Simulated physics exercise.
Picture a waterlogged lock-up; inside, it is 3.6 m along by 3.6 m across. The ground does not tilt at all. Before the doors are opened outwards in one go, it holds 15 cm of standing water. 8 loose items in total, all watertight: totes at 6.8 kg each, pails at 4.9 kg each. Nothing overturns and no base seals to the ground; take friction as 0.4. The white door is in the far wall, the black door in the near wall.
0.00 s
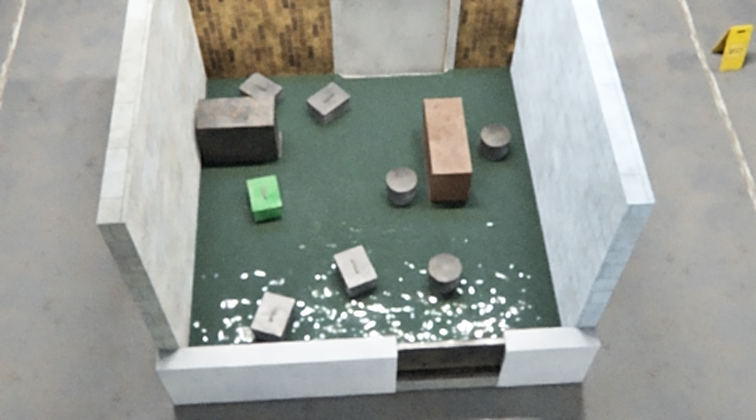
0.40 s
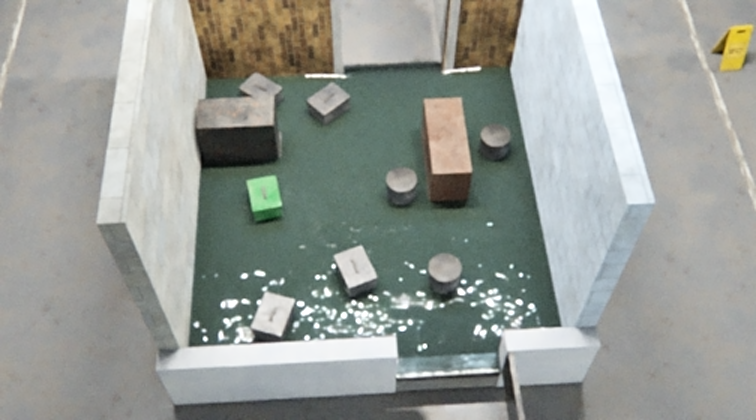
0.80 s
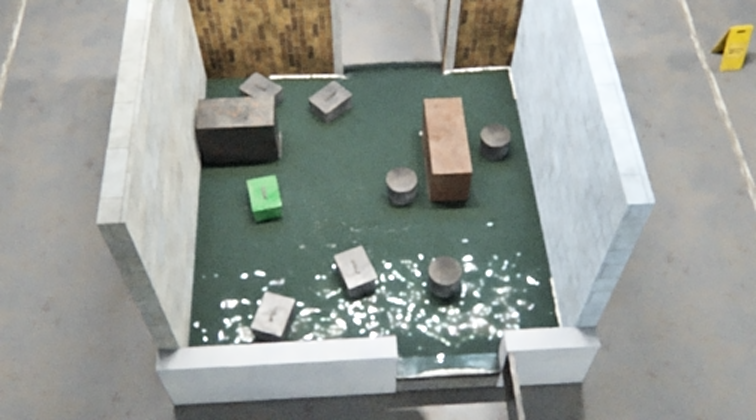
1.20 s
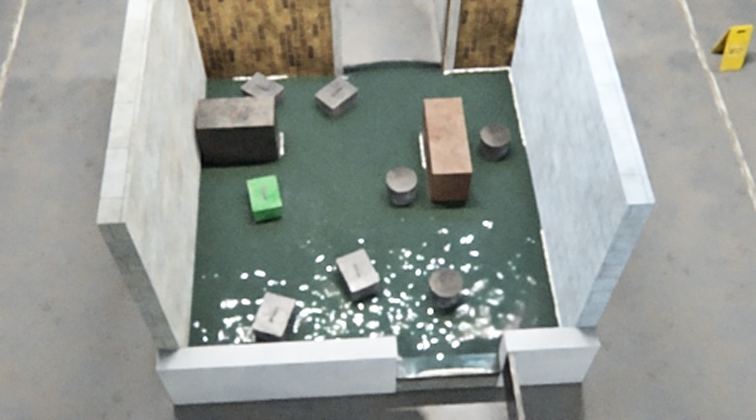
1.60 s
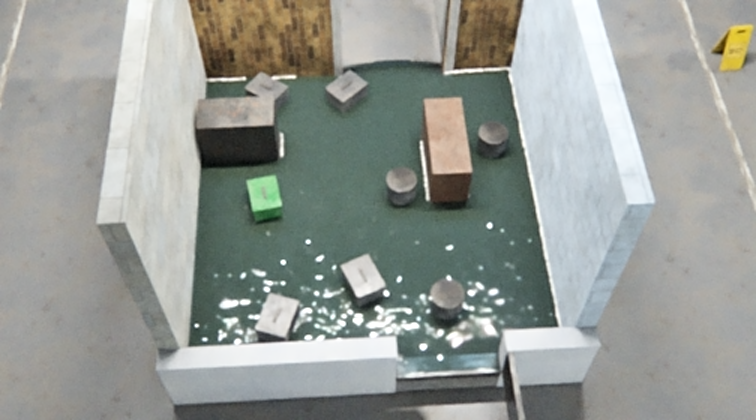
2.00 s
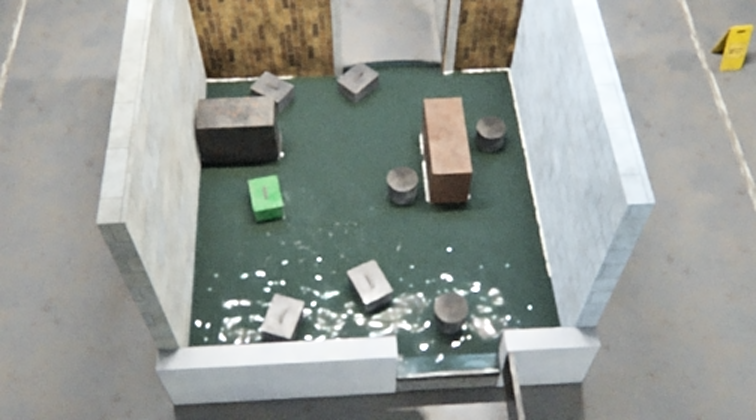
At first, grey boxes, round pails and a green tote sit still in the flooded room, with both doors shut. Then the white far door and black near door swing open outwards, and several grey items slowly shift, one box nearing the far doorway, while the green tote barely moves.
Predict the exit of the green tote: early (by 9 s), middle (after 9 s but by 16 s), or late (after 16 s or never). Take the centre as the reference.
It leaves later than both times or not at all.
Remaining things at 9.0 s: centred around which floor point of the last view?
It sits at about (390, 151).
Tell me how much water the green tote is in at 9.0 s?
Close to 7 centimetres.
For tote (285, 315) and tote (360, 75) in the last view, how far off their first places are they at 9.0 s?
The first is washed out and the second is gone out.
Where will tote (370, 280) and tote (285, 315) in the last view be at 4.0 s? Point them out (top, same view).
Estimated pixels: (422, 312) and (321, 314).
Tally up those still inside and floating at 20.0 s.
0 at that moment.
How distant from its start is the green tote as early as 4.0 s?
By then it has shifted roughly 30 cm.
After 4.0 s the green tote is near (295, 189), 0.3 m from its start, afloat; 2 of 8 are out; 6 afloat.
After 9.0 s the green tote is near (326, 181), 0.7 m from its start, afloat; 5 of 8 are out; 3 afloat.
After 16.0 s the green tote is near (364, 158), 1.2 m from its start, aground; 5 of 8 are out; 0 afloat.
After 20.0 s the green tote is near (364, 158), 1.2 m from its start, aground; 5 of 8 are out; 0 afloat.
